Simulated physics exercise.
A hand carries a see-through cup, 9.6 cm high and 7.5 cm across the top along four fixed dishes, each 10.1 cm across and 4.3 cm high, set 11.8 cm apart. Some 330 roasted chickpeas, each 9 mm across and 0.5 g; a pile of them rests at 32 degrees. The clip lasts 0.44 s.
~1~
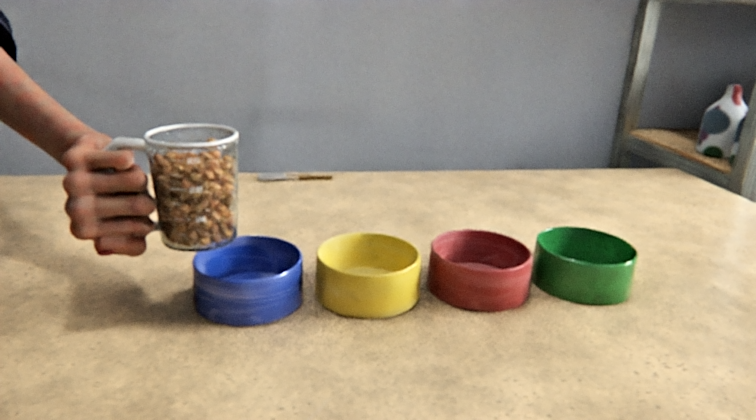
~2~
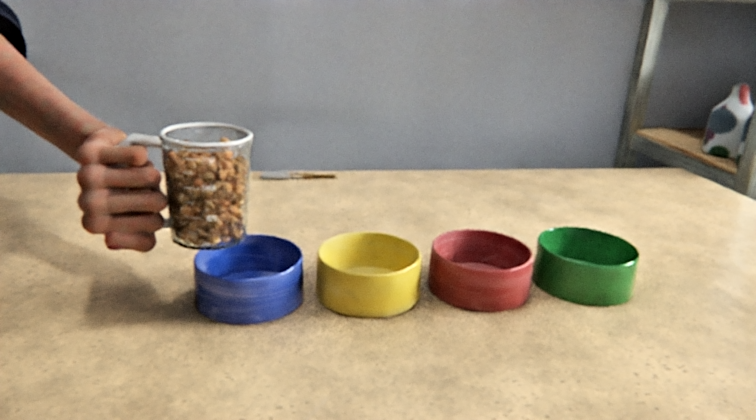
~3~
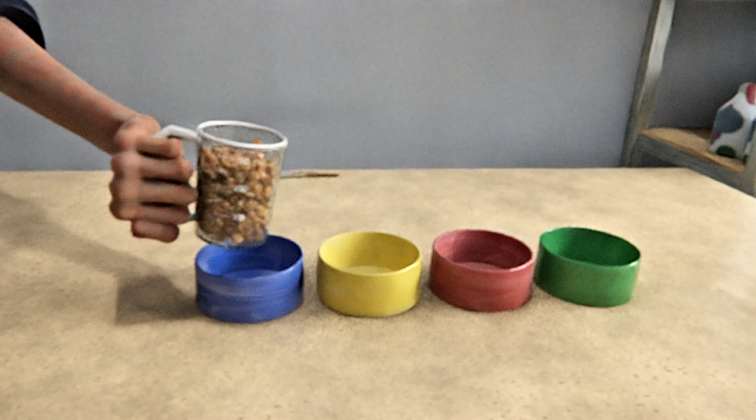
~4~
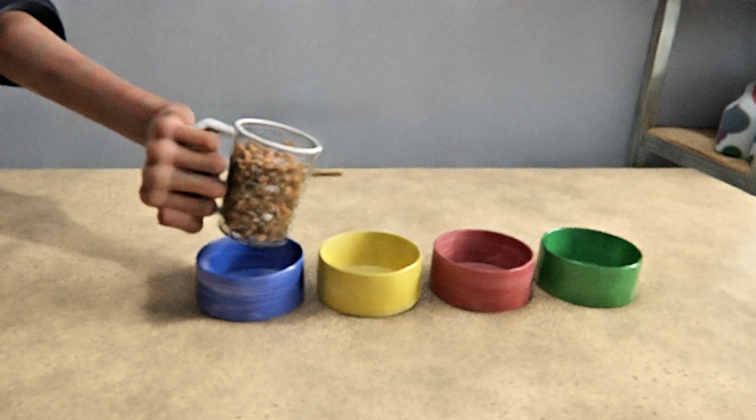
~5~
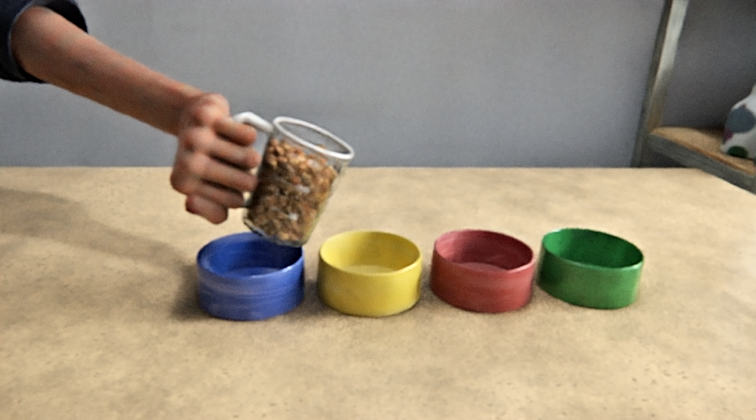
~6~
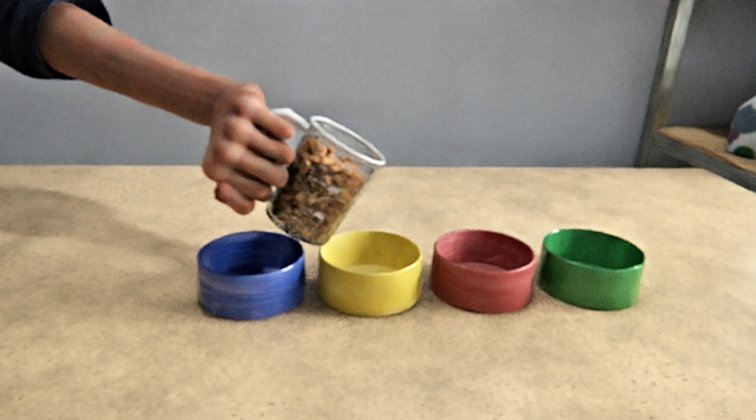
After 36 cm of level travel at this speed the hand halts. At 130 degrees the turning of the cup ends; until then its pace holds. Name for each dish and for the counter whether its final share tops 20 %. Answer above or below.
Red: Below, blue: Below, green: Above, yellow: Below, counter: Below.
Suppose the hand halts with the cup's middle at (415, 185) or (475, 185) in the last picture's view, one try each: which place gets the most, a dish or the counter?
Most goes to: Red, then red.
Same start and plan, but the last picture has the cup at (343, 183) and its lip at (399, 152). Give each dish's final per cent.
Red 0, blue 0, green 100, yellow 0.
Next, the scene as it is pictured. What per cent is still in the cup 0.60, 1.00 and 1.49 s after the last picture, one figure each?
About 100, 65, 0.
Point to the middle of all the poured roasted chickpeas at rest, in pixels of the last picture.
Around (594, 263).
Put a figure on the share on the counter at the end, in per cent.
Some 5 per cent.
Then, 0.60 s after the last picture, tilt 77 degrees; cup holds 100 %.
Then, 1.00 s after the last picture, tilt 108 degrees; cup holds 65 %, green 30 %.
Then, 1.49 s after the last picture, tilt 130 degrees; cup holds 0 %, green 95 %.
In the end, red 0 %, blue 0 %, green 95 %, yellow 0 %, counter 5 %.
